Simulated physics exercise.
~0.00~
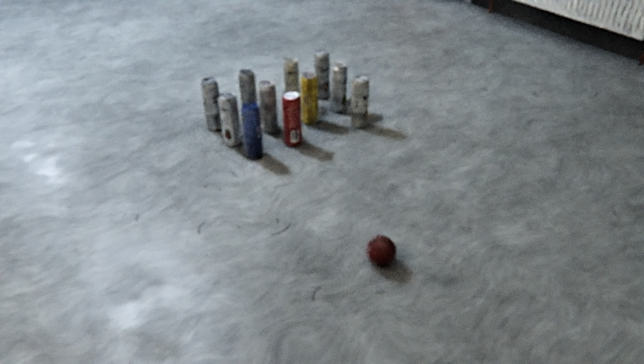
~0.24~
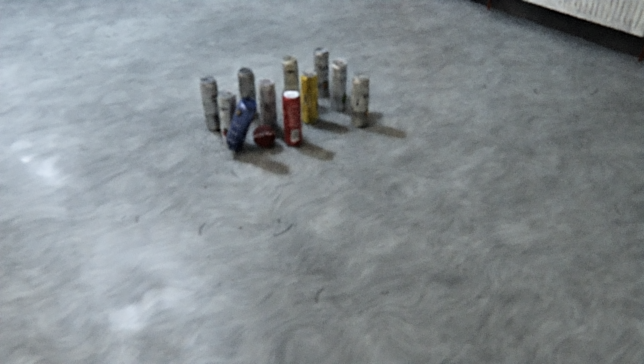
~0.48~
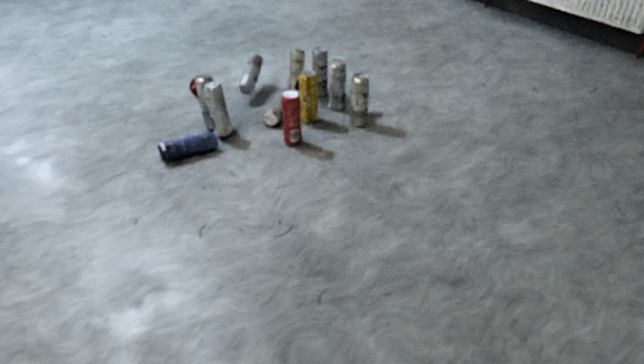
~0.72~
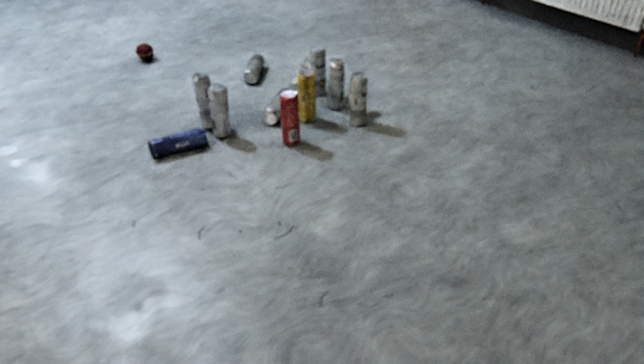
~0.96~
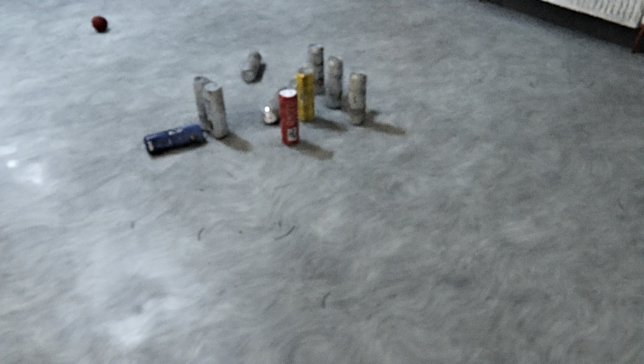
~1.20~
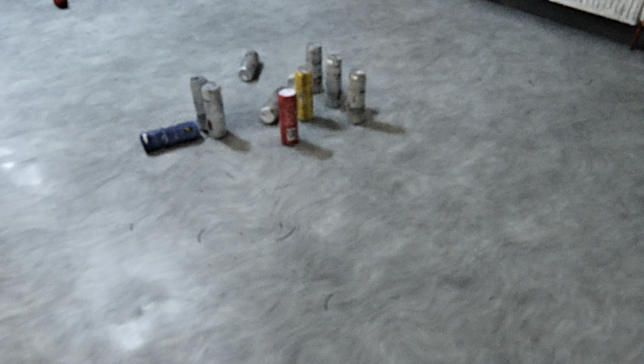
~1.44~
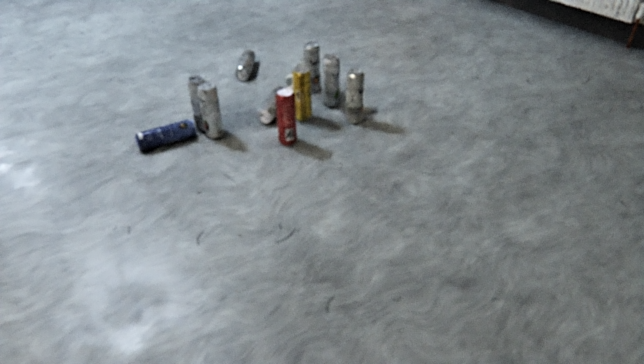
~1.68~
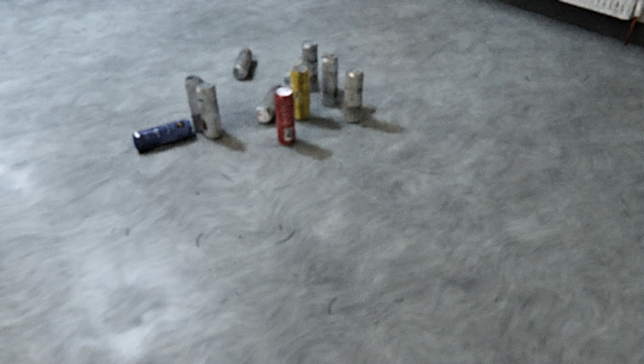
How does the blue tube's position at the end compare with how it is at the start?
At the start the blue tube stands upright at the front of the group, and at the end it lies on its side on the floor, to the left of where it stood.
